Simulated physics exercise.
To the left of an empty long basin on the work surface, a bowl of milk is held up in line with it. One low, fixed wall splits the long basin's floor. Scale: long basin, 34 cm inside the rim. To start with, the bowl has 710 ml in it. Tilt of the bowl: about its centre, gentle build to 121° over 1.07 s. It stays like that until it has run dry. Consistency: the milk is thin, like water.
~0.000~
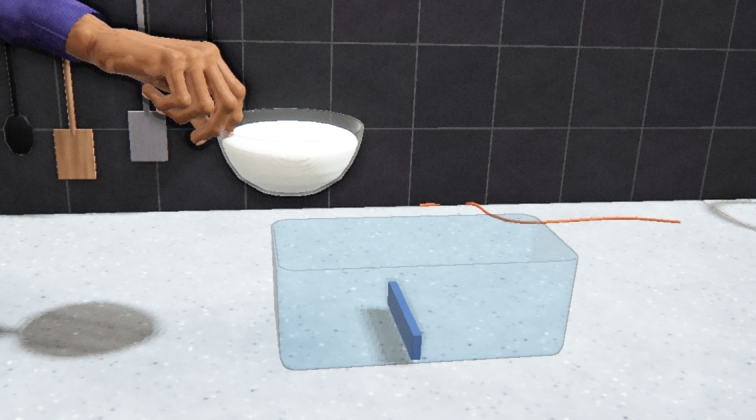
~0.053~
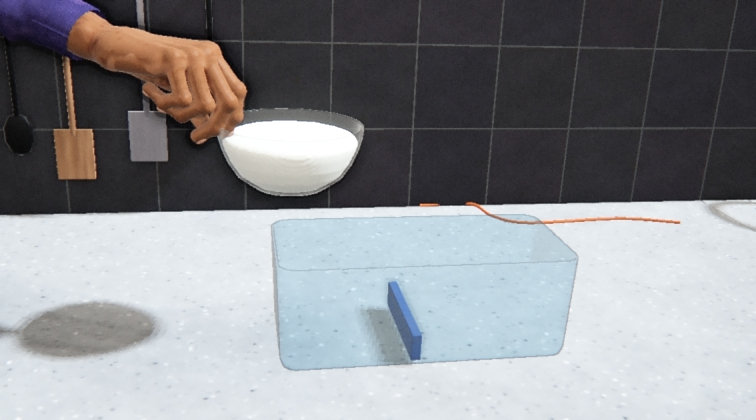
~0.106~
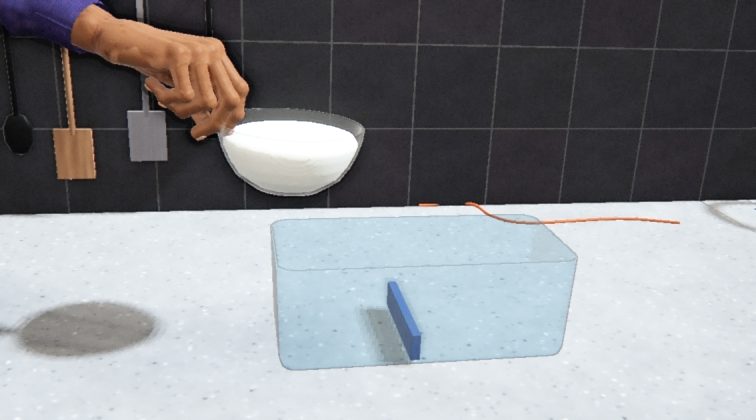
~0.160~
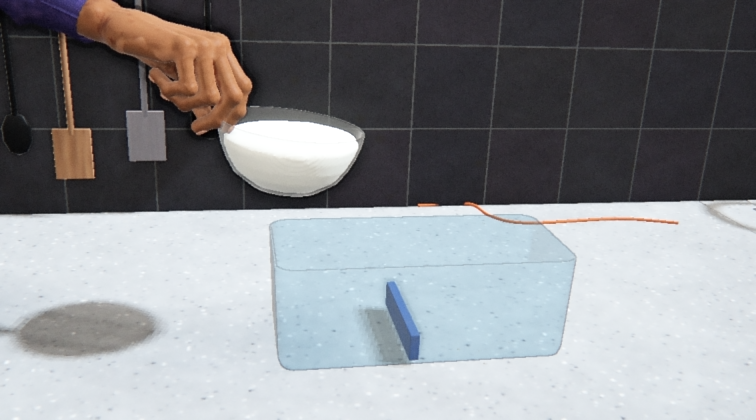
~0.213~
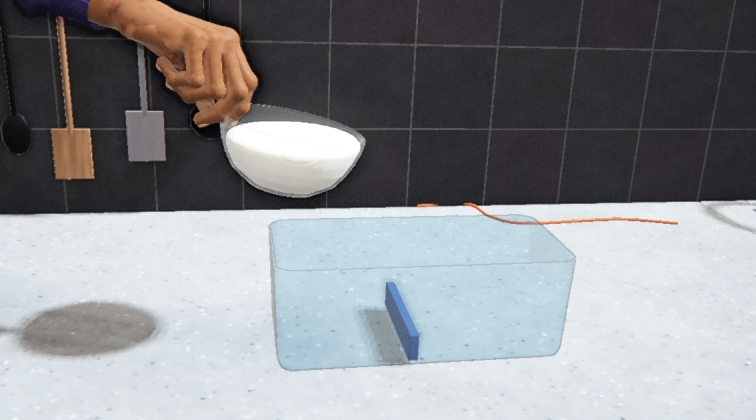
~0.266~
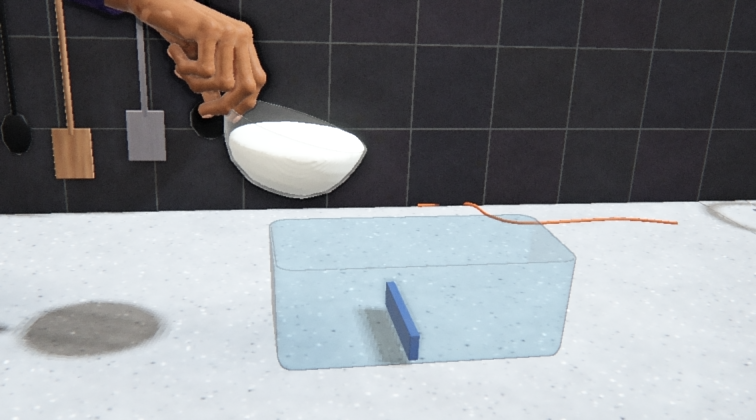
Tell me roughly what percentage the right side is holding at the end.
At the end it holds about 47 per cent.
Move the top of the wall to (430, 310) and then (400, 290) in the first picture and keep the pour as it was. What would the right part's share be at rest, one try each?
Respectively close to 15 and 45 %.
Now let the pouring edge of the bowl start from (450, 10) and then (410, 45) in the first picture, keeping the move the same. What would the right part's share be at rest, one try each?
Near 85 in a hundred on the first go and near 80 in a hundred on the second.
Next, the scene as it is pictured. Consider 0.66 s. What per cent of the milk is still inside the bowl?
Roughly 22 %.
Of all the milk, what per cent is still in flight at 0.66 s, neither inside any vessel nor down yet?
My guess is roughly 28 %.
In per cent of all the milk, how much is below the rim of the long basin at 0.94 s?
My estimate is about 100 percent.
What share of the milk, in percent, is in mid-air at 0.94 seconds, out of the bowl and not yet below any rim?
1 per cent or so.
After 0.66 s the tilt is 82° and 21 per cent is still to pour, 20 is left of the wall and 30 right of it.
After 0.94 s the tilt is 117° and 0 per cent is still to pour, 53 is left of the wall and 46 right of it.
After 1.24 s the tilt is 121° and 0 per cent is still to pour, 52 is left of the wall and 47 right of it.
After 1.57 s the tilt is 121° and 0 per cent is still to pour, 52 is left of the wall and 47 right of it.
In the end 52 per cent lies left of the wall, 47 right of it and 1 outside.
